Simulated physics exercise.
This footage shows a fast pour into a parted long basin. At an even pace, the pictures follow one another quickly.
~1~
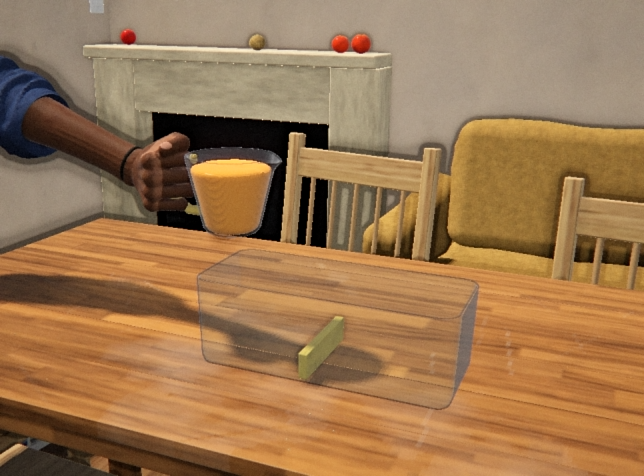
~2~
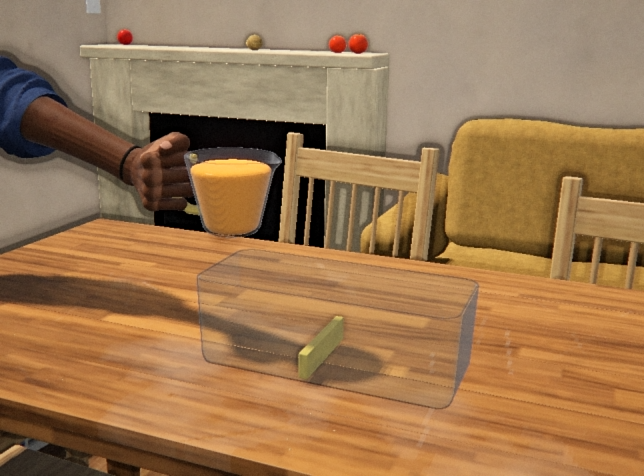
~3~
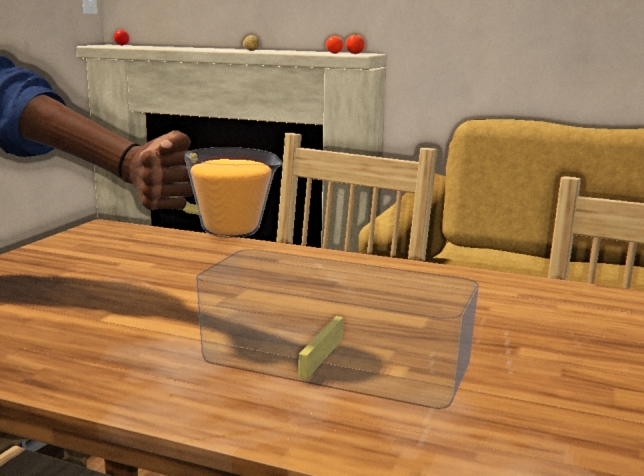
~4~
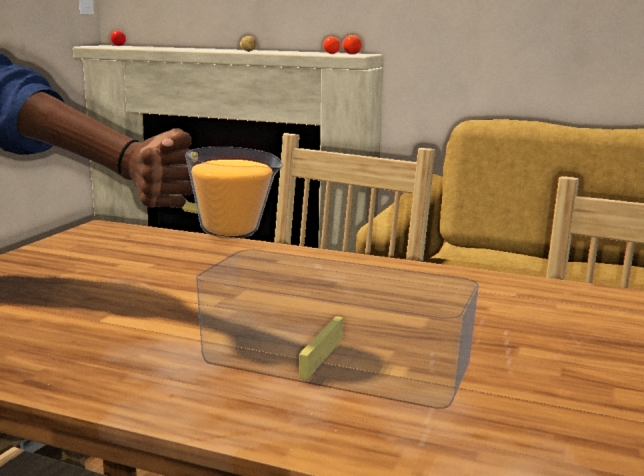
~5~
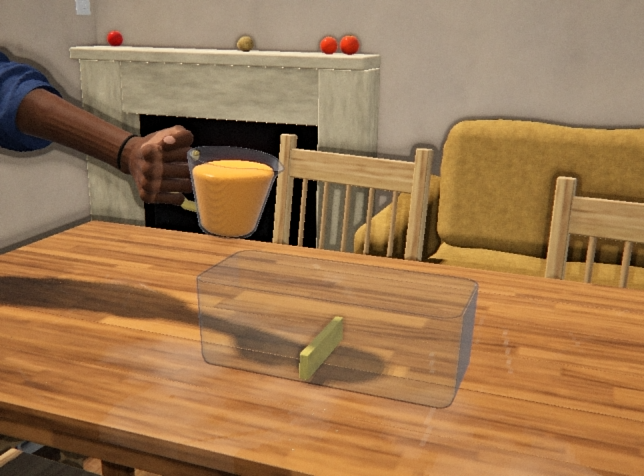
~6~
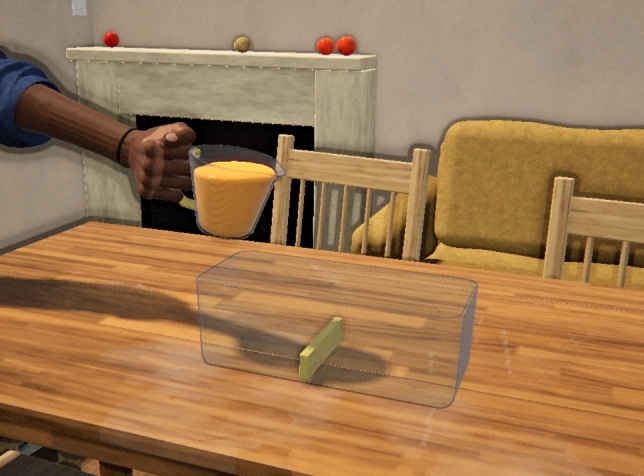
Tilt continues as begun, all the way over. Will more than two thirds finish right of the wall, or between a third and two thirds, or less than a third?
Right of the wall there will be between a third and two thirds.
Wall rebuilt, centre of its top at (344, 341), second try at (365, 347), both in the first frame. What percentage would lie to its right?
Try 1: About 10 percent; try 2: About 10 percent.
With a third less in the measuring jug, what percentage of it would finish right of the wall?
15 per cent or so.
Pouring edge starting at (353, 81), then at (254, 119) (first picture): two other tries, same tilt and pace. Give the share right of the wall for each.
In order, roughly 90 percent and 15 percent.
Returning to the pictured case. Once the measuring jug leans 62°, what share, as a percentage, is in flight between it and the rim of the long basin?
20 %.
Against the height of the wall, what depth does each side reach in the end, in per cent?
On the left roughly 40, on the right roughly 30.
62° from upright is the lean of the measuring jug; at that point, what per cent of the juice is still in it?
Still holding around 70 %, give or take.
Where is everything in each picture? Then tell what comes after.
In the first frame, it leans 0°; its right rim is at (280, 162); the juice meets the walls at (198, 164) and (271, 170); the long basin's rim runs from (220, 264) to (470, 302); the wall's top is at (323, 336).
In the second frame, it leans 0°; its right rim is at (280, 162); the juice meets the walls at (198, 163) and (270, 171).
In the third frame, it leans 2°; its right rim is at (280, 164); the juice meets the walls at (199, 163) and (270, 171).
In the fourth frame, it leans 4°; its right rim is at (282, 166); the juice meets the walls at (199, 163) and (271, 172).
In the fifth frame, it leans 7°; its right rim is at (283, 170); the juice meets the walls at (200, 164) and (274, 174).
In the sixth frame, it leans 11°; its right rim is at (284, 174); the juice meets the walls at (201, 166) and (276, 175).
A moment on, the measuring jug is tipped part way and 69 per cent is still to pour, 4 is left of the wall and 9 right of it.
Next, the measuring jug is tipped on its side and 14 per cent is still to pour, 34 is left of the wall and 43 right of it.
Then the measuring jug is tipped on its side and 0 per cent is still to pour, 54 is left of the wall and 45 right of it.
Later the measuring jug is tipped on its side and 0 per cent is still to pour, 54 is left of the wall and 45 right of it.
In the end 54 per cent lies left of the wall, 45 right of it and 1 outside.
